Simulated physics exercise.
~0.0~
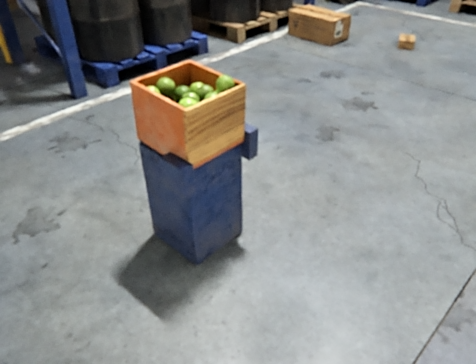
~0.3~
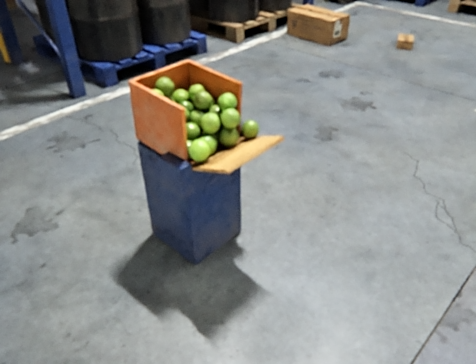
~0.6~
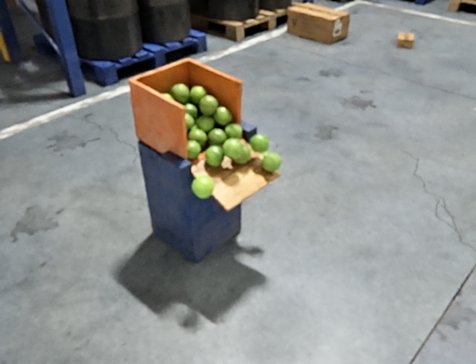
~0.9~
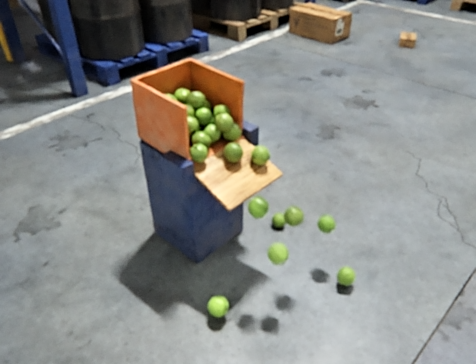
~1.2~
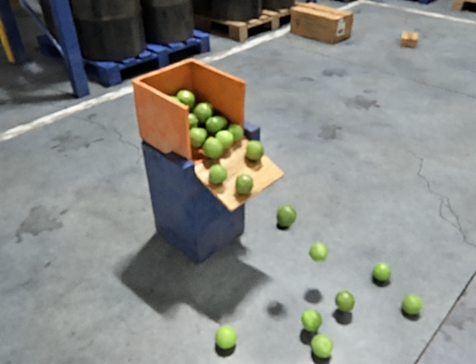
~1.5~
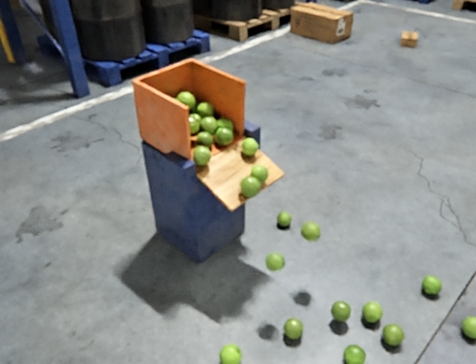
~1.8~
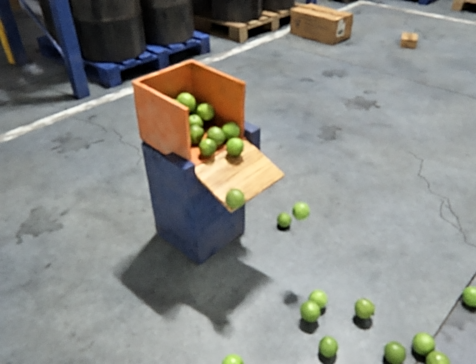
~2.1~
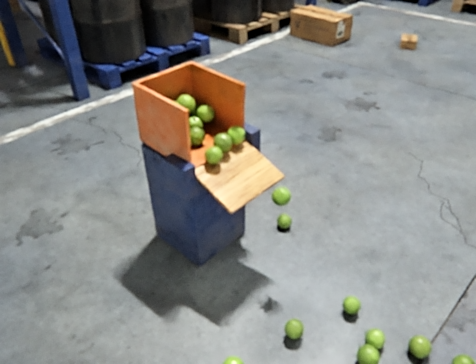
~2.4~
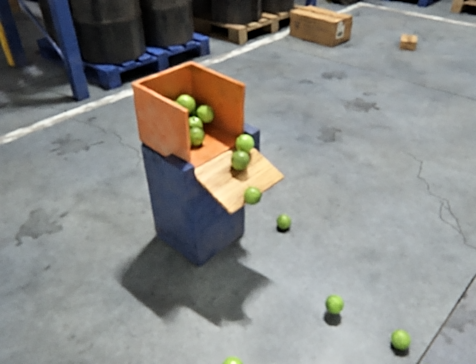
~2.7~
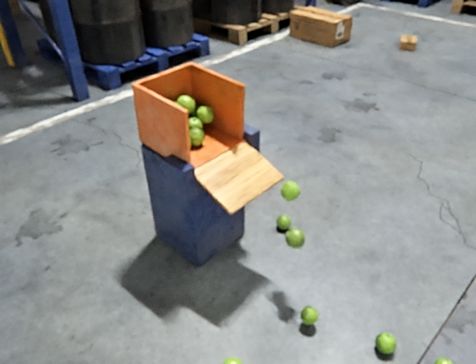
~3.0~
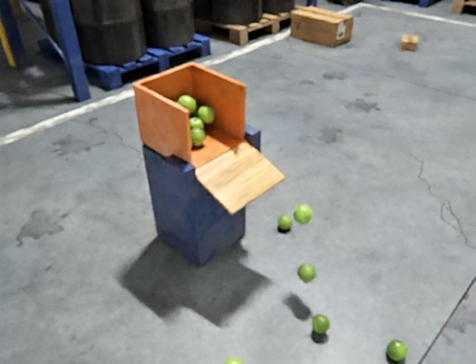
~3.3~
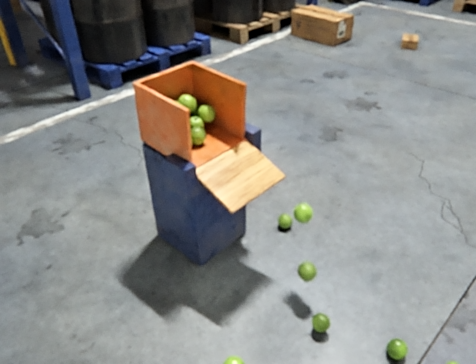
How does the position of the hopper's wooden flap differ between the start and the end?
At the start the flap stands upright and closes the front of the hopper. At the end it lies folded down on its side, leaving the front open.
At the start, an open orange hopper full of green apples sits on a blue stand on a grey warehouse floor, its front closed by a wooden flap. The flap drops open along its bottom edge, and the apples surge forward onto it. They tumble off the edge, fall to the floor and roll away toward the lower right. The stream thins as the last few moving apples slide down the flap and drop. By the end, the flap is bare, a small group of apples remains inside the hopper, and several others rest on the floor.
